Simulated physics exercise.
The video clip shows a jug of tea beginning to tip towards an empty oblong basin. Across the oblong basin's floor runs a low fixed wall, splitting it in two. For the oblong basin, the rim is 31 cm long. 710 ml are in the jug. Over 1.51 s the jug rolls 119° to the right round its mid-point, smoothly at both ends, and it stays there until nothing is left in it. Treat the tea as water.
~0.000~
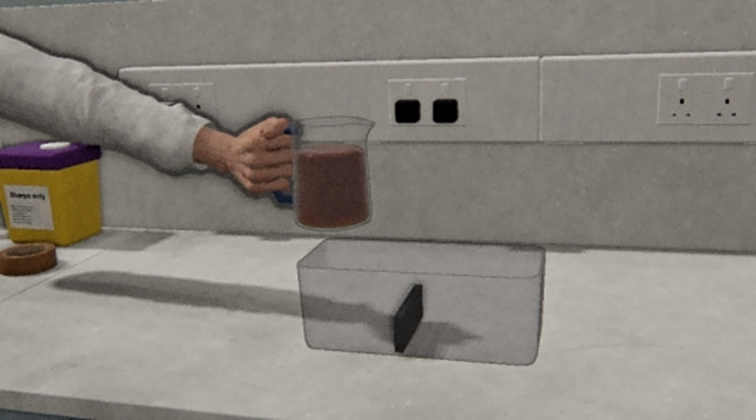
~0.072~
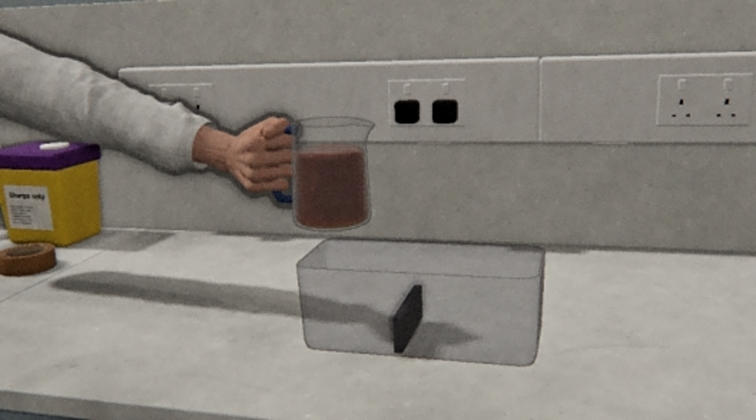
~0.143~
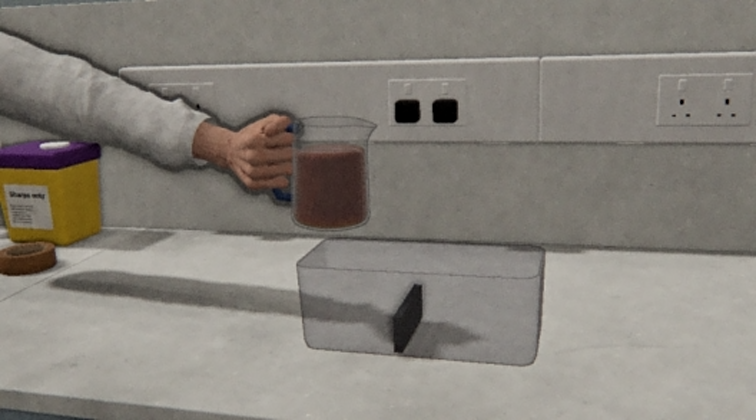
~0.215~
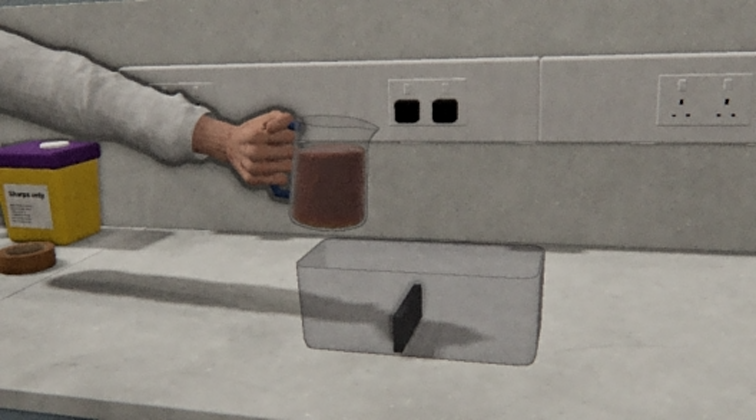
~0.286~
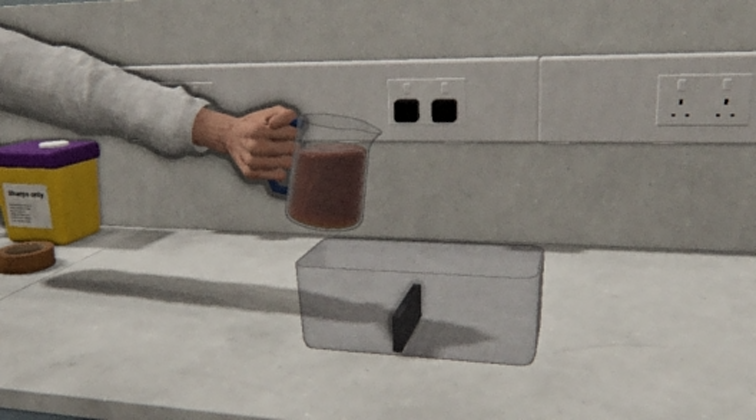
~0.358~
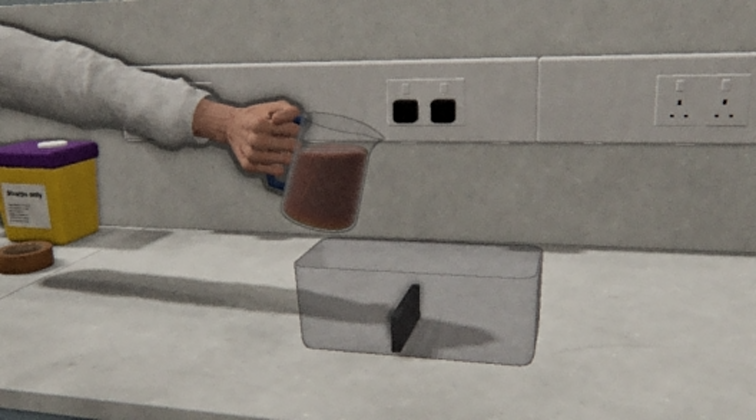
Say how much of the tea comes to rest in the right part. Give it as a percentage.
About 81 per cent comes to rest there.
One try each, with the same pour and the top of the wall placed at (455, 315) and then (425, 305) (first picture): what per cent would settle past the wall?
One try each: Around 20 percent and then around 60 percent.
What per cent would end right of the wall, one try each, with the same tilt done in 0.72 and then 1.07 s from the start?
I'd expect close to 75 per cent and then close to 75 per cent.
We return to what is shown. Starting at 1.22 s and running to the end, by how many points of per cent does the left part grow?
Near 16 percent, give or take.
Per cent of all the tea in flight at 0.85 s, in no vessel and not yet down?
Estimate: Some 9 % of the total.
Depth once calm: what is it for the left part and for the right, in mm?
The left side settles near 8 mm and the right side near 28 mm.
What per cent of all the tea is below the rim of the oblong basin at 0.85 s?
I'd estimate some 3 percent of the liquid.
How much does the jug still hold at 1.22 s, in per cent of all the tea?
I reckon near 28 per cent still sits there.
By 0.85 s the tilt is 72° and 88 per cent is still to pour, 0 is left of the wall and 3 right of it.
By 1.22 s the tilt is 108° and 27 per cent is still to pour, 3 is left of the wall and 59 right of it.
By 1.60 s the tilt is 119° and 0 per cent is still to pour, 17 is left of the wall and 82 right of it.
By 2.01 s the tilt is 119° and 0 per cent is still to pour, 18 is left of the wall and 81 right of it.
At rest 18 per cent lies left of the wall, 81 right of it and 1 outside.
